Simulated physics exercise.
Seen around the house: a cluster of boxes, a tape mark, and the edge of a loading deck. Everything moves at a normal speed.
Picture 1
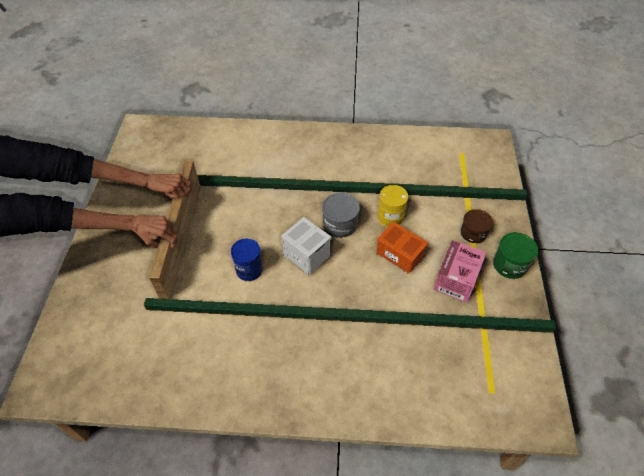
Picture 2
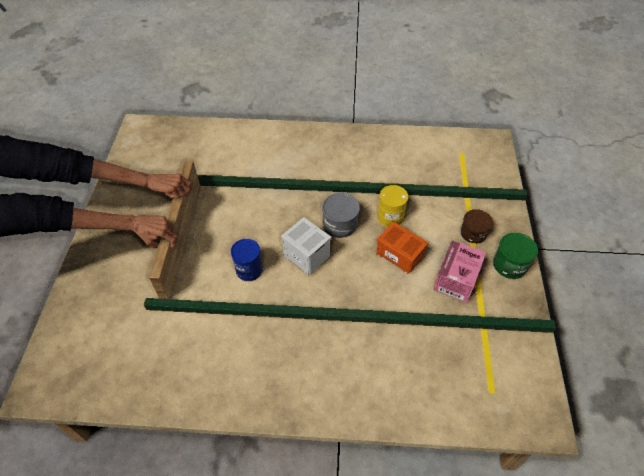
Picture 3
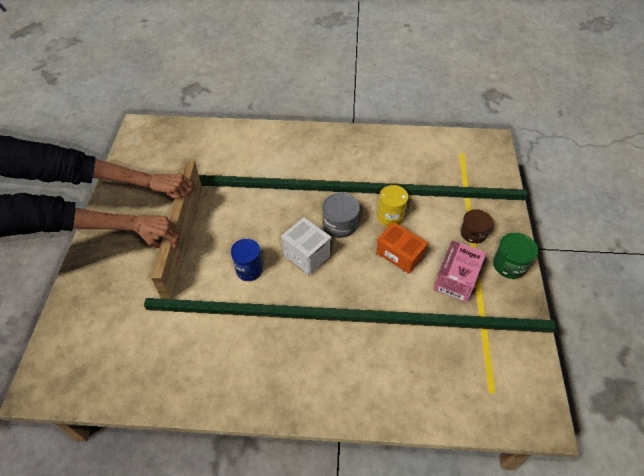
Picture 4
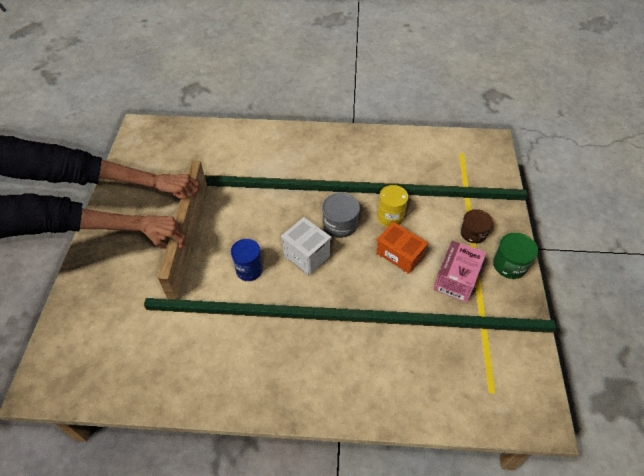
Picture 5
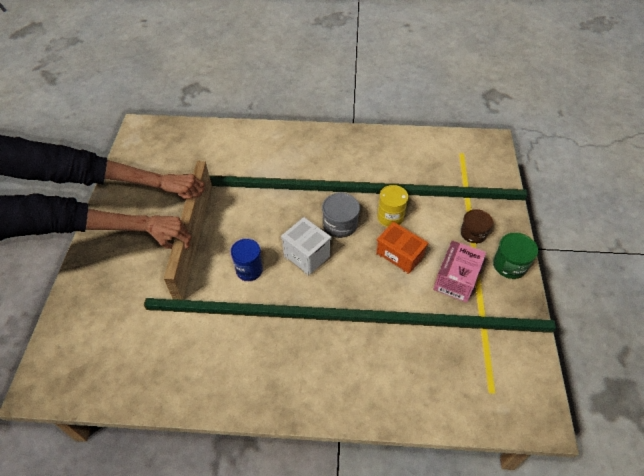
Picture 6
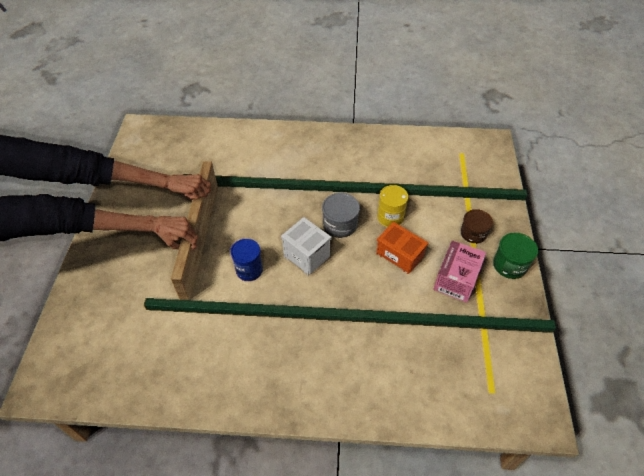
On a tan wooden tabletop above a grey concrete floor, seen from above at a fixed angle, two dark green rails run across. Between them sit a blue pail, white box, grey pail, yellow pail, orange tote, brown pail, pink box and green pail, with yellow tape at right. Two dark-sleeved arms hold a plank at left, then slide it slightly rightward, not touching the still objects.
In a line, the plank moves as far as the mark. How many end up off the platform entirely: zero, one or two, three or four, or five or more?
One or two.
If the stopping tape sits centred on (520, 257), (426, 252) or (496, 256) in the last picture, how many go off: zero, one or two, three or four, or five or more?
Taking the places in the order asked: Five or more, then no fall at all, then either three or four.
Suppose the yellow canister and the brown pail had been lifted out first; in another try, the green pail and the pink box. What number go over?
1 in the first try, 0 in the second.
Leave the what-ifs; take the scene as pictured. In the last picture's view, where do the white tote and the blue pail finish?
I'd put one at around (497, 247) and the other at around (496, 275).
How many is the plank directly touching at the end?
Tally at the end: 3.
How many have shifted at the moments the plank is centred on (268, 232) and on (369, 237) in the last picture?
At that stage 1; at the next, 6.
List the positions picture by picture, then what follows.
Green pail (515, 256); brown pail (476, 227); pink box (459, 271); plank (178, 227); tape (474, 254), in the first frame.
Brown pail (476, 227); blue pail (247, 261), in the second frame.
Pink box (459, 271); grey pail (341, 216), in the third frame.
Green pail (515, 256); plank (185, 228), in the fourth frame.
Brown pail (476, 227); orange tote (401, 248), in the fifth frame.
Green pail (515, 256); brown pail (476, 227); pink box (459, 271); plank (197, 228); tape (474, 254), in the sixth frame.
A little later, none off yet; green pail at rest near (515, 256); brown pail at rest near (476, 227); pink box at rest near (459, 271).
When it is over, the number that fall off is one or two; down, green pail.
